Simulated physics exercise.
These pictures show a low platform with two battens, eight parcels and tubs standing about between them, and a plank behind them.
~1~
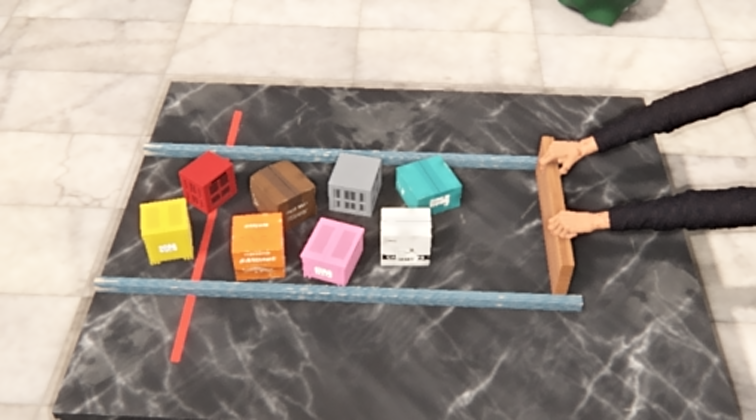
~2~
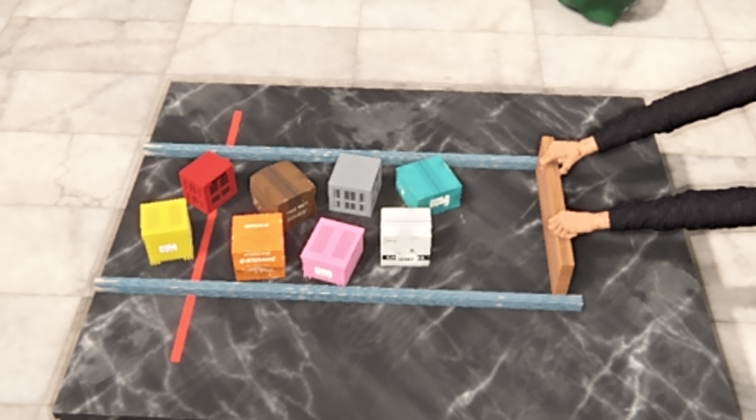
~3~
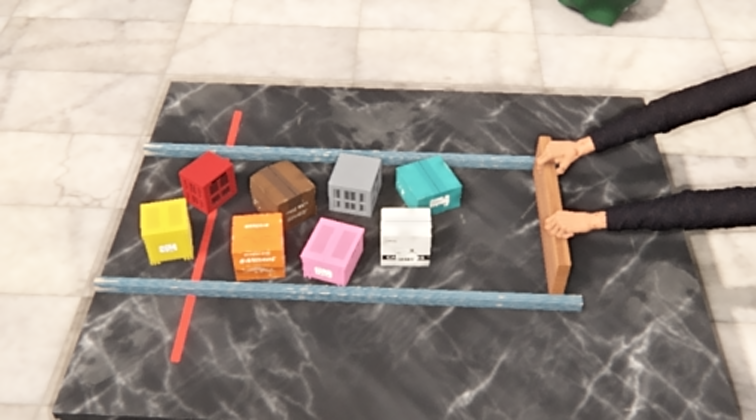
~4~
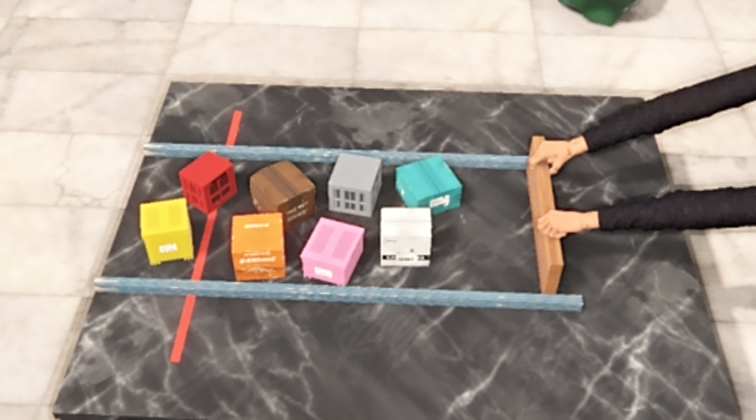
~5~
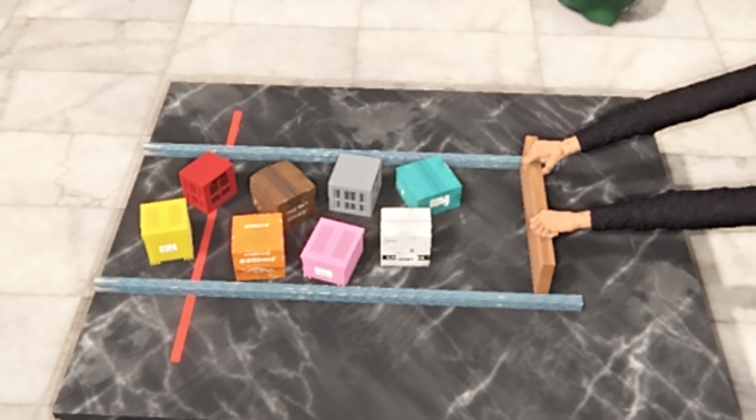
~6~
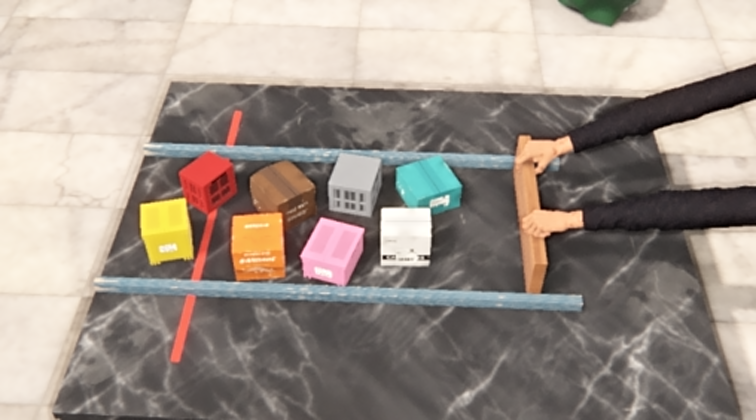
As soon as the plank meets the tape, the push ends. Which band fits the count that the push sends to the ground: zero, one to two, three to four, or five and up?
The tally of those that come down is above two and below five.
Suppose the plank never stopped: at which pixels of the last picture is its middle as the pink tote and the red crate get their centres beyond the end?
Near (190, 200) in the first case, near (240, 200) in the other.
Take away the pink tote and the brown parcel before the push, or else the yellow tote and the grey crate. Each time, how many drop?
That gives 2 in the first case, then 1 in the second.
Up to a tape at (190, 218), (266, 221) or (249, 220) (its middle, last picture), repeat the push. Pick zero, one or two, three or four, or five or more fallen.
5 or more; just one or two; one or two.
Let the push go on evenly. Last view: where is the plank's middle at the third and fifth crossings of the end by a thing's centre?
I'd put it close to (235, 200) and later close to (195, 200).
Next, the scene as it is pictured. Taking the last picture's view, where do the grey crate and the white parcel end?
Middles: Around (147, 177) and around (179, 228).
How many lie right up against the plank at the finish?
I count 2 of them.
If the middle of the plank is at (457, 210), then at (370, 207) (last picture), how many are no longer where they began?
Tally: 1; 6.
Soon after, none off yet; yellow tote at rest near (168, 232); red crate at rest near (209, 183); orange box at rest near (259, 247).
In the end, the number that fall off is three or four; gone, brown parcel, orange box, red crate and yellow tote.
